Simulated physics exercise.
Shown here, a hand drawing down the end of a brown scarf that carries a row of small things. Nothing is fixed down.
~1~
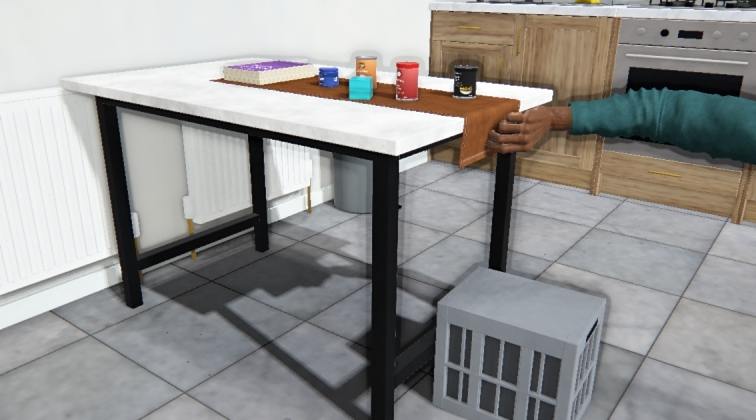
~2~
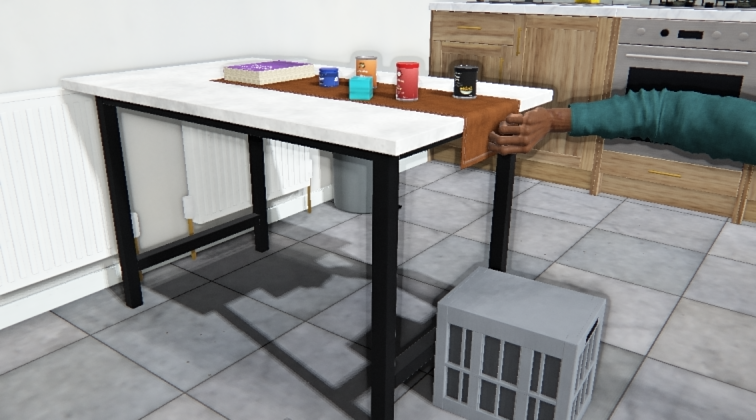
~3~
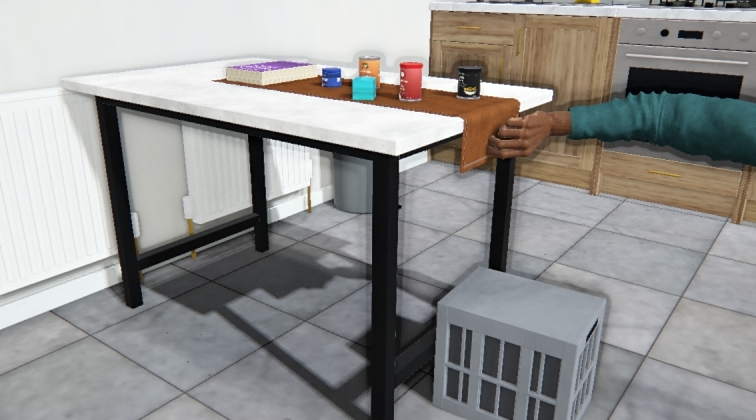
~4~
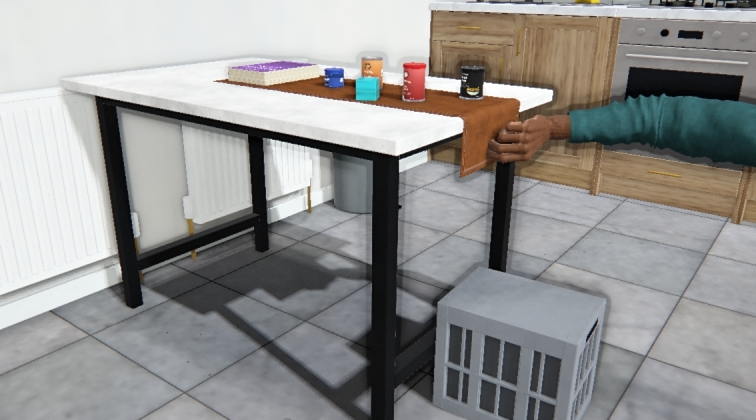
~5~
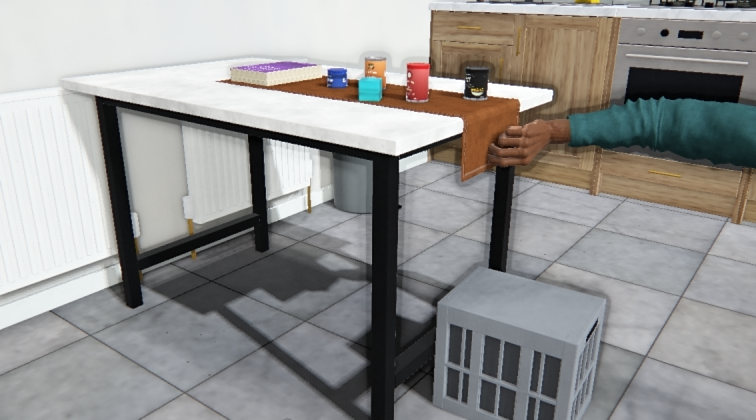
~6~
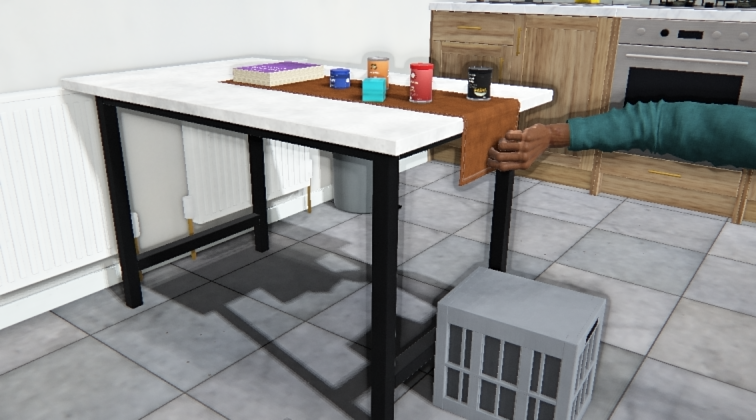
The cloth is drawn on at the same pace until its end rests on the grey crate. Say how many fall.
The count of fallen things is three.
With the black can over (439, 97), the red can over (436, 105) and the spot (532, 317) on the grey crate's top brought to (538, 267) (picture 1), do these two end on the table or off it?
The black can tumbles off; the red can goes over.
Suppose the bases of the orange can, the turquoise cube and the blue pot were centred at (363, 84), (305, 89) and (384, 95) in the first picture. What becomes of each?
The orange can holds on; the turquoise cube keeps its place on top; the blue pot drops off.
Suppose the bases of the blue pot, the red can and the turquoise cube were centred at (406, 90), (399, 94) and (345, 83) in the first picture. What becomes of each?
The blue pot drops off, the red can drops off, the turquoise cube remains up.
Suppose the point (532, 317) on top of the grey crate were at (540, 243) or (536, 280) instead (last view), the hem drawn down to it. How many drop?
The count: 1 and 2.
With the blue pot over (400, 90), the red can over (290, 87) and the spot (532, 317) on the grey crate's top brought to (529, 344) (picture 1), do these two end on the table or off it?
The blue pot tumbles off; the red can survives.
Early on, hem near (487, 230); black can gone.
Midway, hem near (486, 269); black can and red can gone.
Finally, hem on the crate; black can, red can and turquoise cube gone. It carries off three.
